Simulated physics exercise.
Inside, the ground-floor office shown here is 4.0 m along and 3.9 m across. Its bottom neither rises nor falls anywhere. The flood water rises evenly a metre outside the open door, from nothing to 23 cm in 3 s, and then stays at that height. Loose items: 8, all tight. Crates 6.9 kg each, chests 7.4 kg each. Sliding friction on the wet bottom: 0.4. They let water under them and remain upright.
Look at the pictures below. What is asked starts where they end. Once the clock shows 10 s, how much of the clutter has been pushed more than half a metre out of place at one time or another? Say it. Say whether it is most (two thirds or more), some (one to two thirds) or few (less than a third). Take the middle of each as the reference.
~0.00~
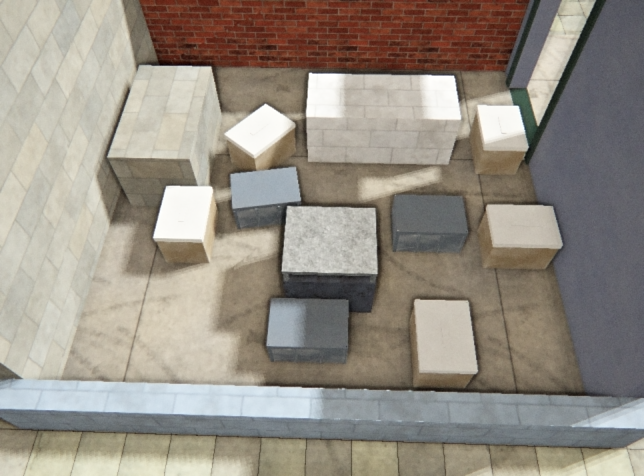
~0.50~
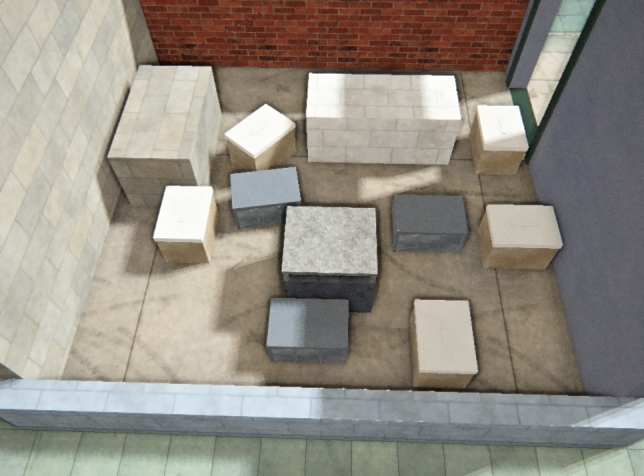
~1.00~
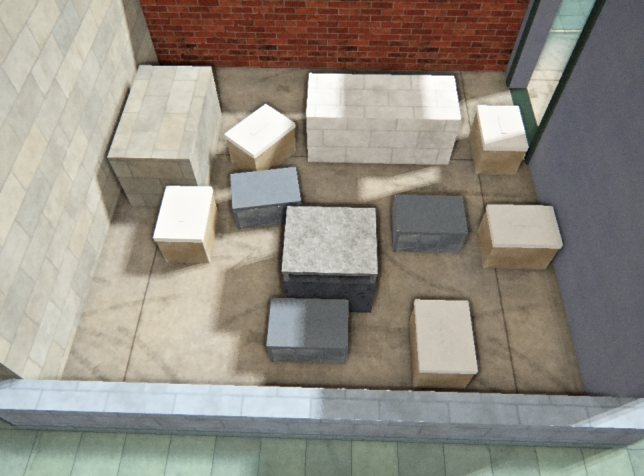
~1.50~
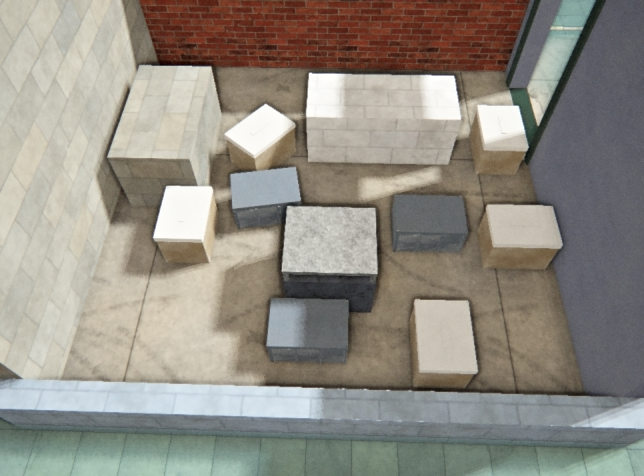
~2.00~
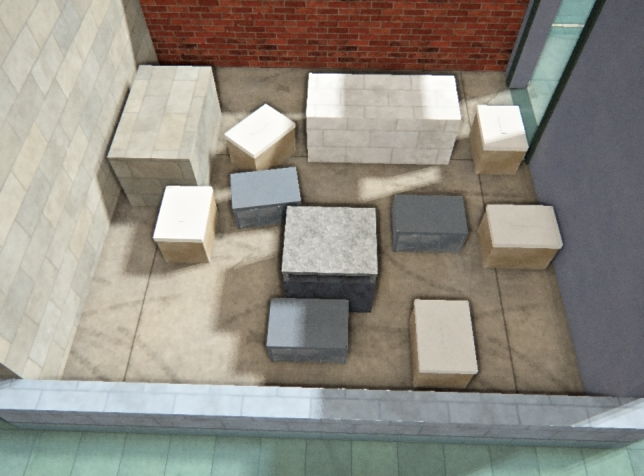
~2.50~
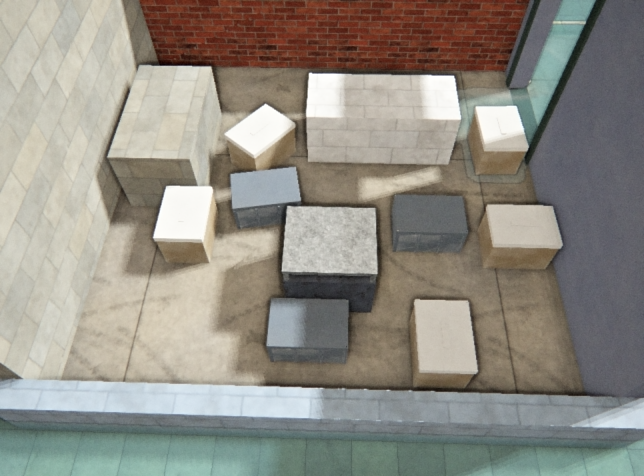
Most.
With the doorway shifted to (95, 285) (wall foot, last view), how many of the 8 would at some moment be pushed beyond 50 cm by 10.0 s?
6.
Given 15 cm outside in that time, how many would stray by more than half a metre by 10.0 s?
Then it comes to 3.
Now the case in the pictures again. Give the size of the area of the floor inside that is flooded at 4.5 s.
Wet: Near 7.0 m2.
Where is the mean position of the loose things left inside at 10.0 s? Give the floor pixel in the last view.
Somewhere near (343, 300).
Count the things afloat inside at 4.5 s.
The number is 1.
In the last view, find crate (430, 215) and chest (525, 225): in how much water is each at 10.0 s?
Some 9 cm at the first, some 10 cm at the second.
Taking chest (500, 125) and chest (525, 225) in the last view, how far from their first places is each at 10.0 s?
In turn: 200 cm, 140 cm.
After 3.5 s 0 of 8 are over 50 cm from their spots; 0 afloat.
After 4.5 s 1 of 8 are over 50 cm from their spots; 1 afloat.
After 7.0 s 3 of 8 are over 50 cm from their spots; 5 afloat.
After 10.0 s 8 of 8 are over 50 cm from their spots, and 8 have been at some point; 8 afloat.
